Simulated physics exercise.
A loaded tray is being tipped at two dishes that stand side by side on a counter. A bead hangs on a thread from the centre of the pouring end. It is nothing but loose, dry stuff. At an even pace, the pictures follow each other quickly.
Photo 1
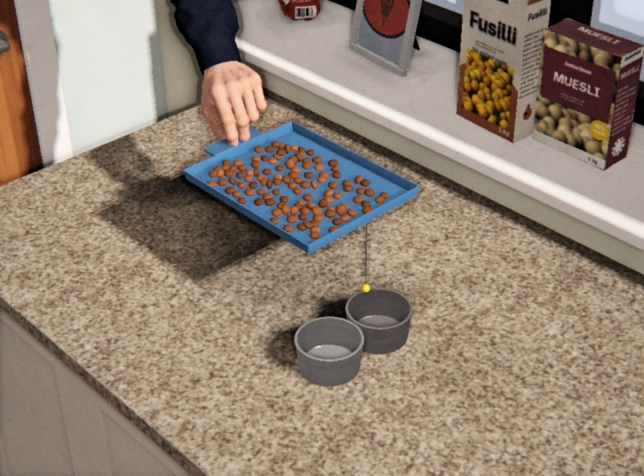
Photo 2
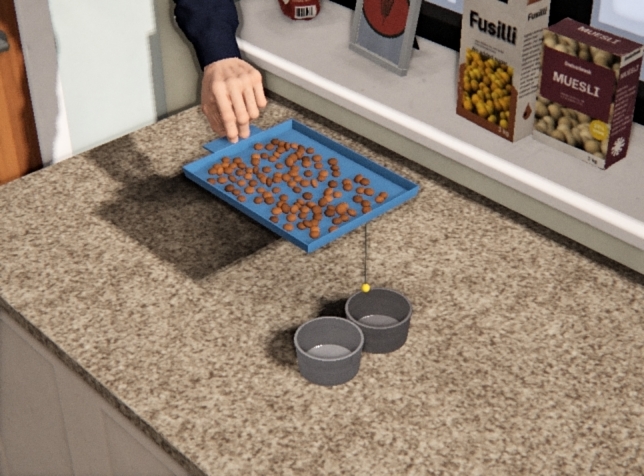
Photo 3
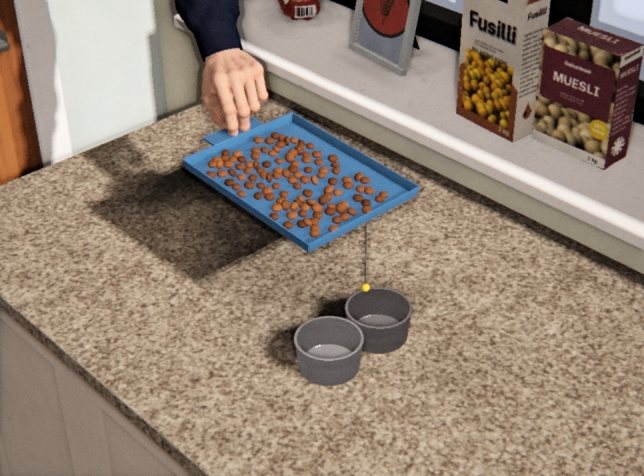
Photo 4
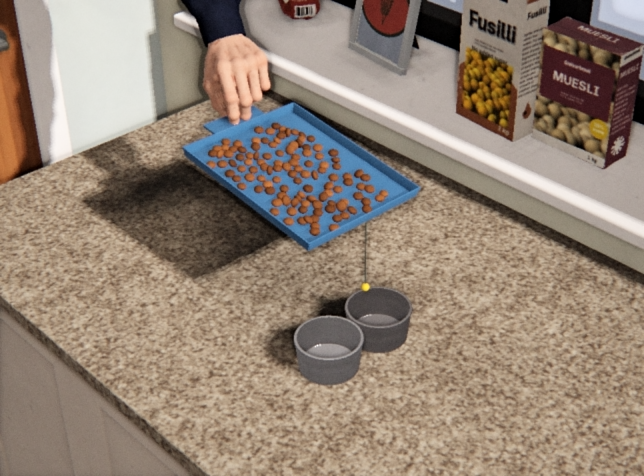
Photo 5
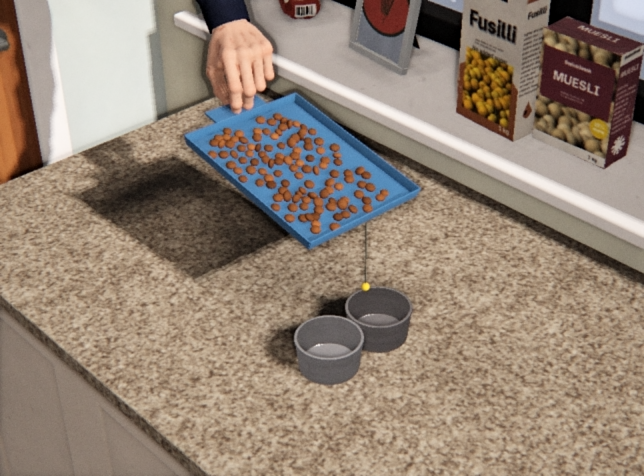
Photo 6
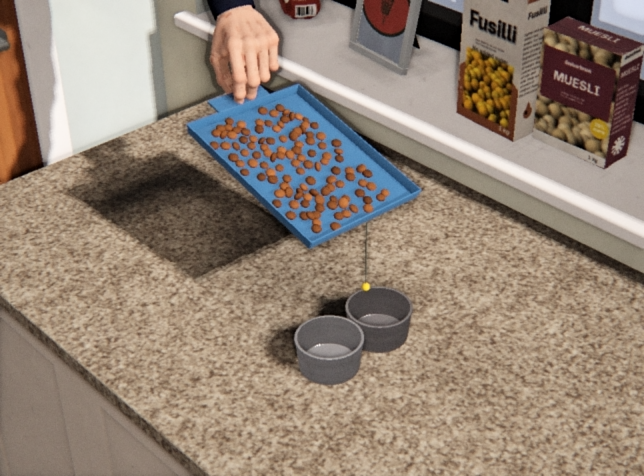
A blue tray scattered with brown kibble starts out nearly level, a hand at its far end, above two small grey dishes on a speckled counter. The hand gradually raises that end, steepening the tray's slope toward the dishes, while the pouring end barely moves and the kibble stays spread across it.
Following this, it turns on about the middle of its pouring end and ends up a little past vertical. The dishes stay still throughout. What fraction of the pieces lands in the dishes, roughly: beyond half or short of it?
Short of half.
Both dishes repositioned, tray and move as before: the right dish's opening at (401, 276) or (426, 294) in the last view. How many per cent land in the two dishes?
It would be near 30 per cent first and near 80 per cent second.
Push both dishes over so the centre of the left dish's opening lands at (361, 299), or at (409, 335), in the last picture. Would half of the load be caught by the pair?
Try 1: A minority of it. Try 2: A minority of it.
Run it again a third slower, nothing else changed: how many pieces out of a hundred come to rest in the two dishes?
That works out at about 30 percent.
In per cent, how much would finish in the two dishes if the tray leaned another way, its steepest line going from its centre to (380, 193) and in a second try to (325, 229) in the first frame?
Roughly 0 per cent, and 80 per cent.
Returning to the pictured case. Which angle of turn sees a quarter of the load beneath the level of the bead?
The angle is roughly 90° at that point.
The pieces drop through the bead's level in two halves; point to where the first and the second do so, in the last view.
The opening half passes (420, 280), the closing half (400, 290).
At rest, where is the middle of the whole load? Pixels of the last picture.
Roughly pixel (413, 326).
Soon after the last picture, tray tipped steeply; nearly all on the tray; a stray few in the air.
A little later, tray tipped right over; about a third on the tray; a small part in the right dish; about a quarter outside both; about a quarter in the air.
Later still, tray tipped past a quarter turn; a stray few in the left dish; about a third in the right dish; about two thirds outside both.
At rest, tray tipped past a quarter turn; a stray few in the left dish; about a third in the right dish; about two thirds outside both.
